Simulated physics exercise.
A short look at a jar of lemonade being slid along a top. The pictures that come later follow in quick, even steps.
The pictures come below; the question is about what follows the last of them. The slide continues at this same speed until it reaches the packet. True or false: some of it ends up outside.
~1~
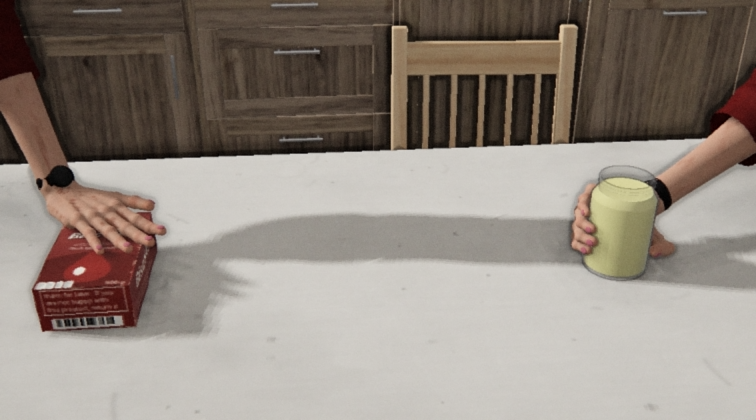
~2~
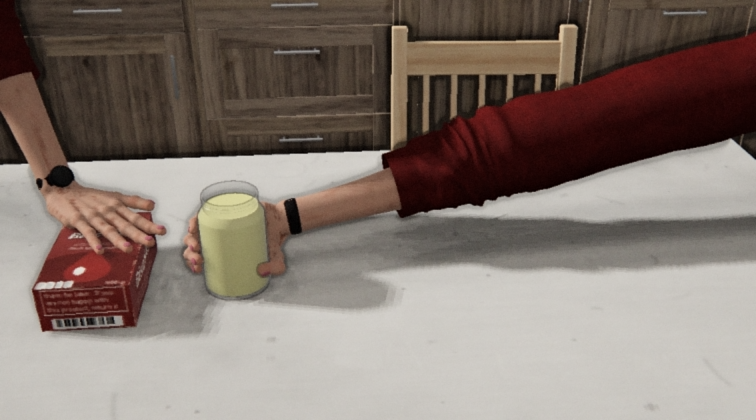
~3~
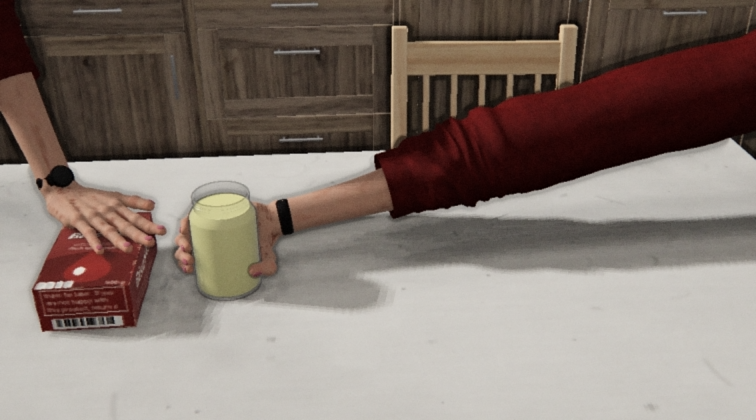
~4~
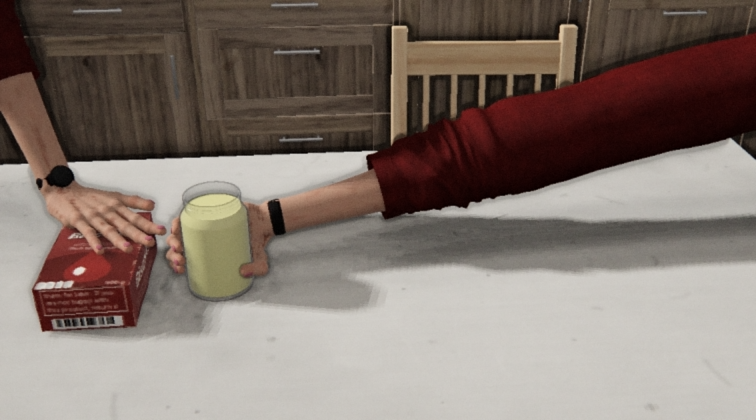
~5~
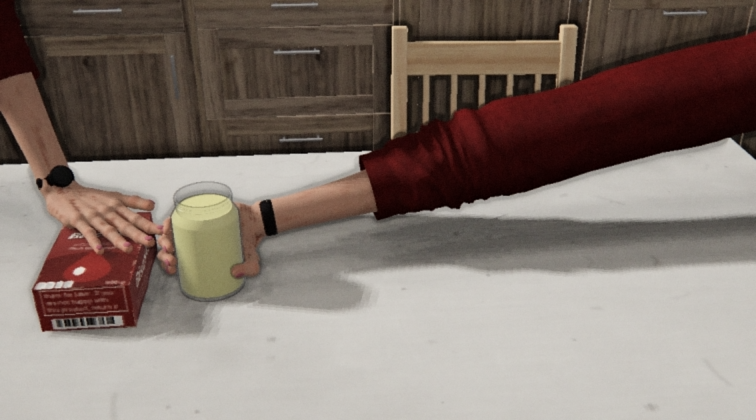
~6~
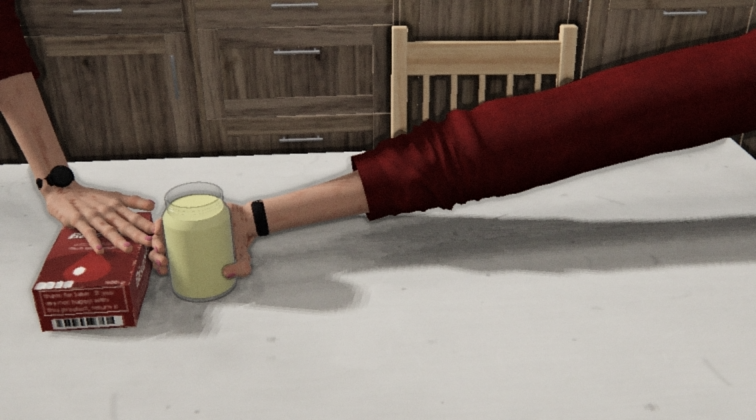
False.
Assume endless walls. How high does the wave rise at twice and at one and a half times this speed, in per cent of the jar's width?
Peak rise: 25 percent first, 20 percent second.
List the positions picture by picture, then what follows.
At rest; jar (621, 219) nearly full; packet (100, 268), in the first frame.
Under way; jar nearly full, surface at (231, 207), in the second frame.
Moved on by about 10 px; jar (225, 237) nearly full, in the third frame.
Moved on by about 10 px; jar nearly full, surface at (213, 207), in the fourth frame.
Moved on by about 10 px; jar (208, 238) nearly full, in the fifth frame.
Moved on by about 10 px; jar nearly full, surface at (195, 208); packet (100, 268), in the sixth frame.
Soon after, the jar meets the packet.
Later, the lemonade surges up the wall; the wave climbs under half way to the rim.
In the end, the jar stands at the packet; nothing has left it.
